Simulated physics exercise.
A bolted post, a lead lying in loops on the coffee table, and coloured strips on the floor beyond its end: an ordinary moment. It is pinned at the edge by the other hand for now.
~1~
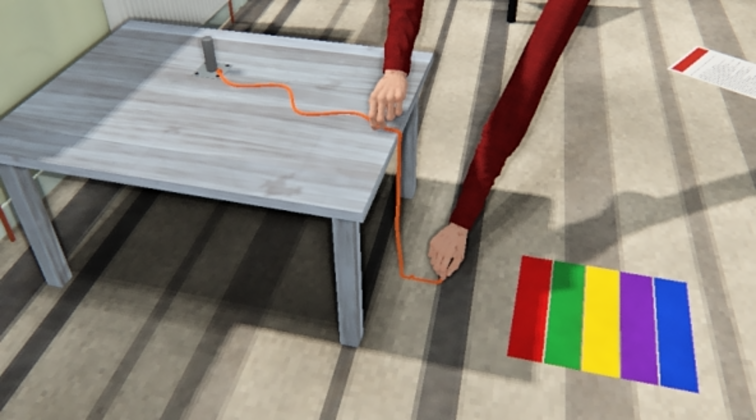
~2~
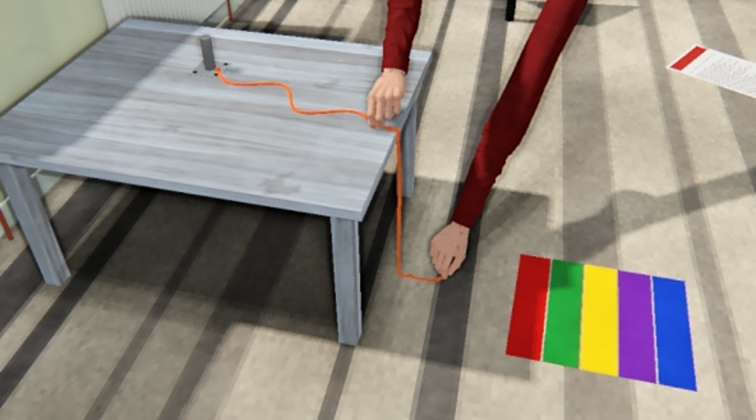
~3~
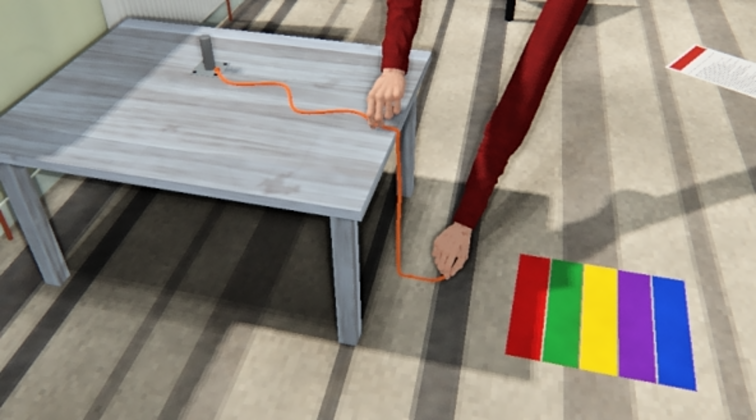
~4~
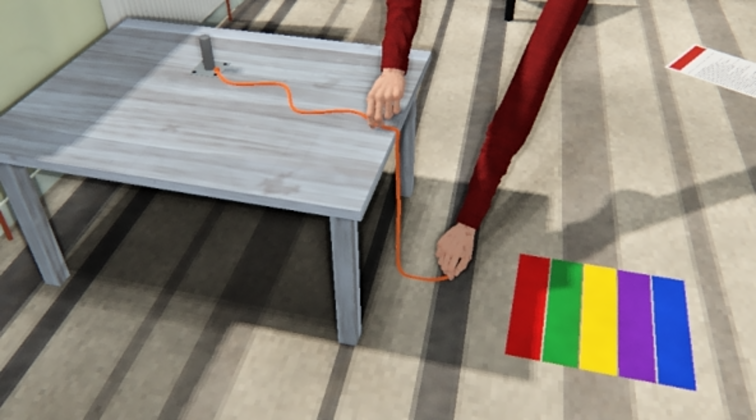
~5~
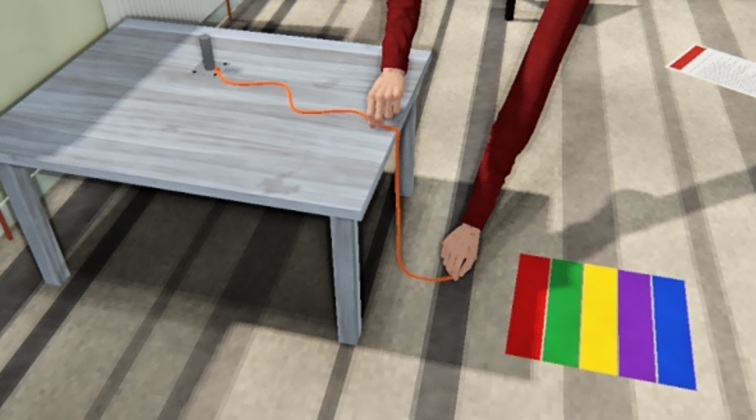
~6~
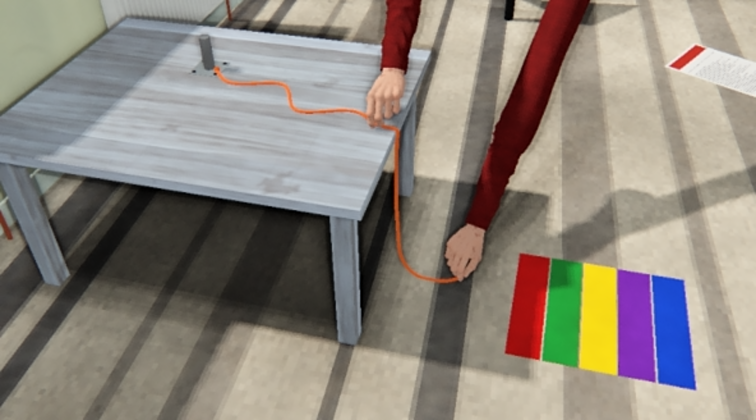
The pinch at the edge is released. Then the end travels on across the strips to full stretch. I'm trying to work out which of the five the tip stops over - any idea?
I would say the yellow one.
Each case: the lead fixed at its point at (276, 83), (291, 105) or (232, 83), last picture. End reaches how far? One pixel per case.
Taking them in turn, I'd expect around (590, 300), (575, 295) and finally (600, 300).
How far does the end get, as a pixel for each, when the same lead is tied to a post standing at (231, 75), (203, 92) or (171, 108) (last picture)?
Around (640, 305), then (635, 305), then (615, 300).
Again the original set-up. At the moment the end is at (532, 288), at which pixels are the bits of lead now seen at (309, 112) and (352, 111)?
First mark (342, 110), second mark (379, 120).
A little later, end near (532, 288); over red.
Next, end near (578, 296); over green.
When it is tight, end near (606, 301); over yellow. The end stops over the yellow strip.
